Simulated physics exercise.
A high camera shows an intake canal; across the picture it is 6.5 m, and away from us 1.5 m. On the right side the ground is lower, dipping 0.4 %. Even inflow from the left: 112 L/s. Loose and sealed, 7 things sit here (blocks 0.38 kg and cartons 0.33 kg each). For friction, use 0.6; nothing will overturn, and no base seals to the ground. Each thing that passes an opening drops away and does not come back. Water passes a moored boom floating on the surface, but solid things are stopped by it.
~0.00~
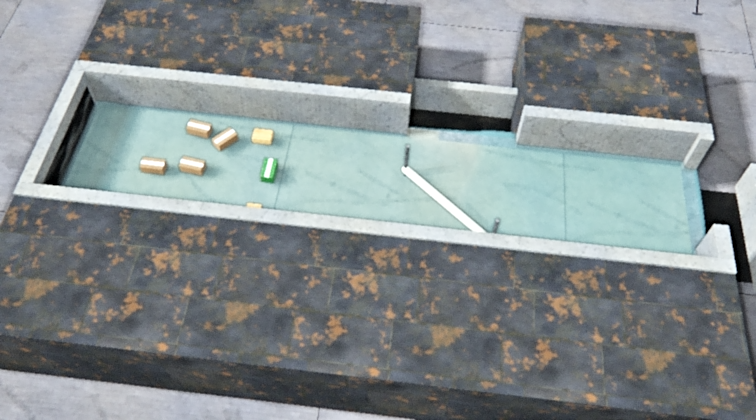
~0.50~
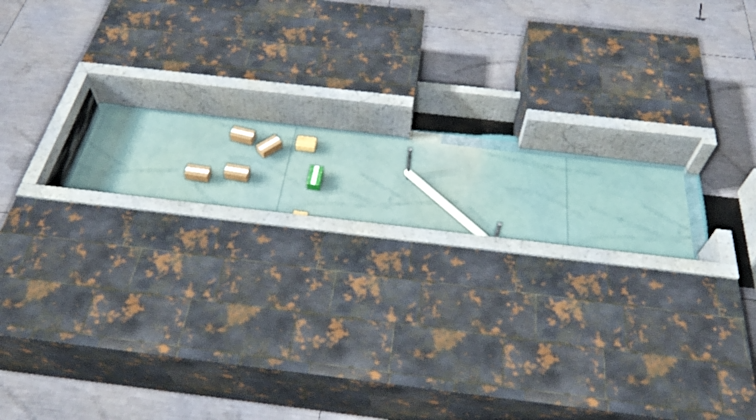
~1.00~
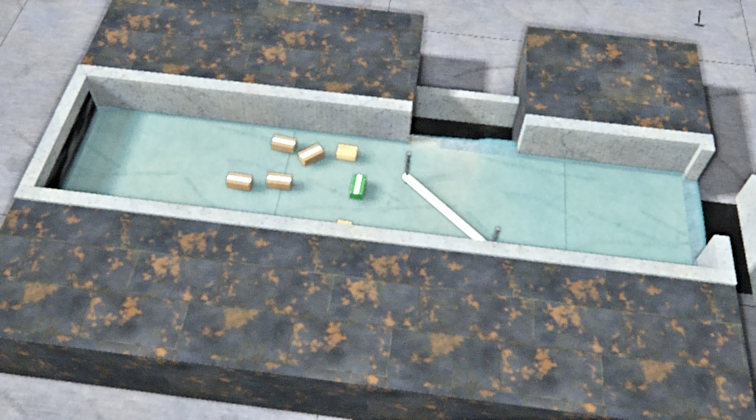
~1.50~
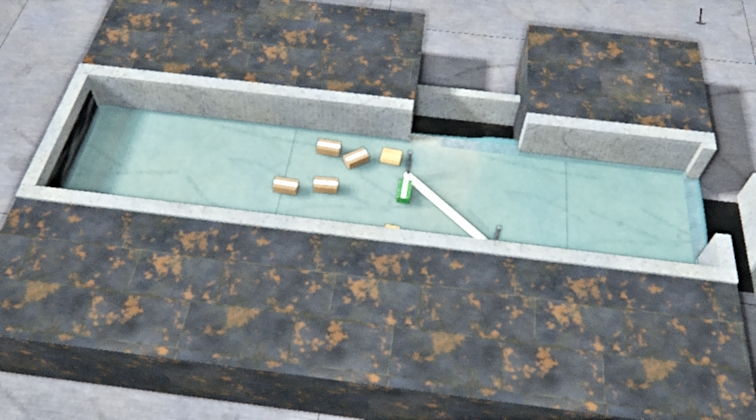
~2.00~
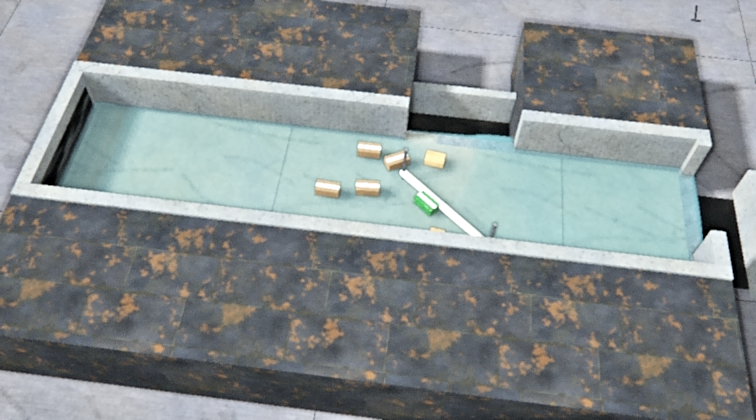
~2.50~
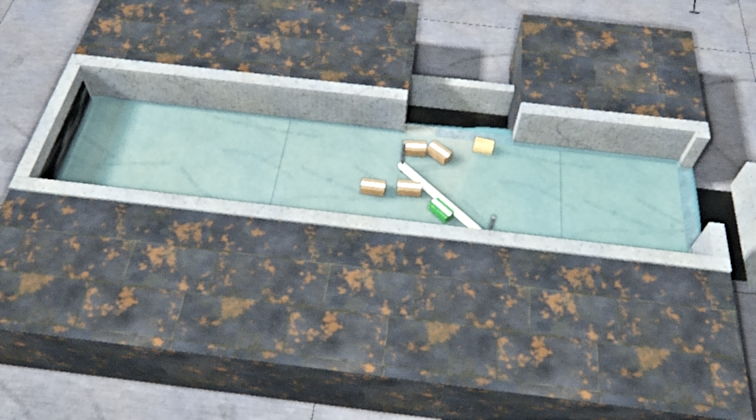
Shallow water in a walled canal carrying tan, yellow and green blocks rightward, the green one meeting and sliding along a white boom.
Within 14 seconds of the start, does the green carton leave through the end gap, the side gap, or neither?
Neither one.
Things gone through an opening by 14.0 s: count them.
Count at that moment: 3.
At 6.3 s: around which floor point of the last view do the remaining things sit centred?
Roughly at (453, 228).
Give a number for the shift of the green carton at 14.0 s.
I'd say close to 200 centimetres.
After 3.5 s the green carton is near (461, 223), 2.1 m from its start, afloat; 2 of 7 are out; 5 afloat.
After 6.3 s the green carton is near (465, 226), 2.2 m from its start, afloat; 3 of 7 are out; 4 afloat.
After 10.0 s the green carton is near (465, 226), 2.2 m from its start, afloat; 3 of 7 are out; 4 afloat.
After 14.0 s the green carton is near (465, 226), 2.2 m from its start, afloat; 3 of 7 are out; 4 afloat.
